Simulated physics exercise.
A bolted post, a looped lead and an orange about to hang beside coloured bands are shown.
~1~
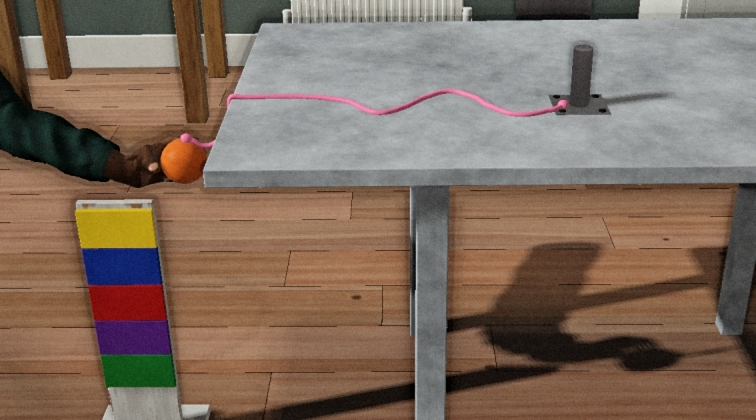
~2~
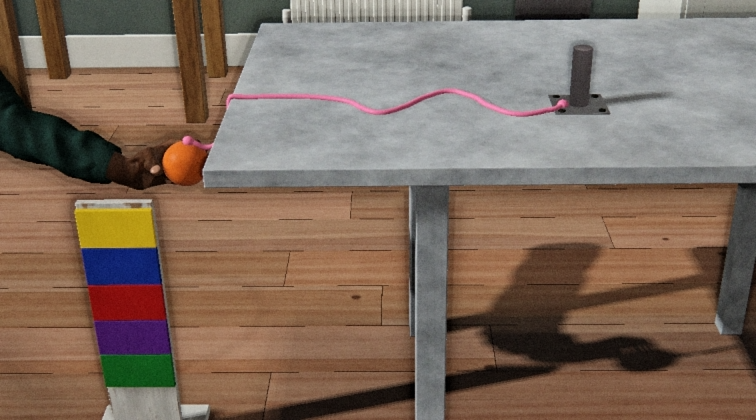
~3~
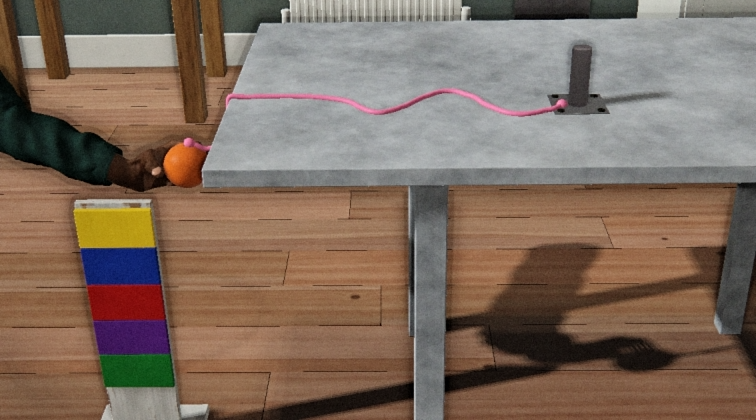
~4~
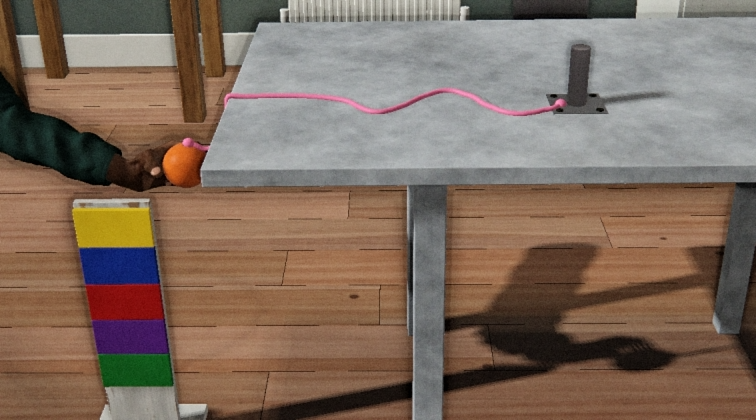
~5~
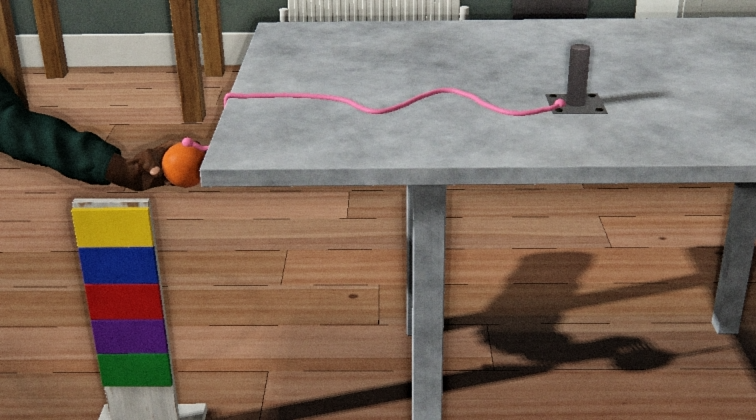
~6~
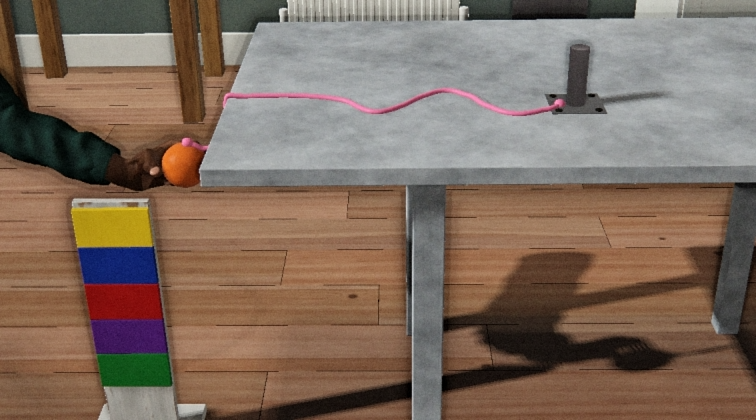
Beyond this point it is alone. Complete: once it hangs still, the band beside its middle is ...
... Blue.
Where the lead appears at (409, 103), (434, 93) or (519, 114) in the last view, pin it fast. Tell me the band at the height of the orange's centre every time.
In sequence it's yellow, then yellow, and lastly blue.
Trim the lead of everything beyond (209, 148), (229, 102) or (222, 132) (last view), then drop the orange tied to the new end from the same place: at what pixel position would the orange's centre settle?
The pixels are (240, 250) for the first, (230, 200) for the second and (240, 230) for the third.
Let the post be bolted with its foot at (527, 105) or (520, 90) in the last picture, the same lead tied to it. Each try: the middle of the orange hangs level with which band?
Trial 1 - red; trial 2 - red.
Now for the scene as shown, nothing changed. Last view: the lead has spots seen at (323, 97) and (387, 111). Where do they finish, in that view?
You'll find the first mark at (244, 103) and the second mark at (325, 103).
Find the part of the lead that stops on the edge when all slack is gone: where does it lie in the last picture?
Approx. (302, 96).
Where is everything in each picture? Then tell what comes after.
The first frame shows orange (184, 161); yellow (116, 230); blue (122, 268); red (127, 304); purple (133, 339); green (138, 372).
The second frame shows orange (186, 163); lead through (534, 114) (466, 95) (396, 110) (326, 98) (240, 98).
The third frame shows orange (187, 165).
The fourth frame shows orange (186, 165); lead through (531, 113) (464, 94) (394, 109) (324, 98) (238, 97).
The fifth frame shows orange (185, 165).
The sixth frame shows orange (185, 165); lead through (530, 113) (463, 94) (393, 109) (323, 97) (237, 97).
A little later, orange near (211, 255); level with blue.
Next, orange near (267, 264); level with blue.
Later still, orange near (242, 269); level with blue.
When it is over, orange near (233, 270); level with blue. The blue one.
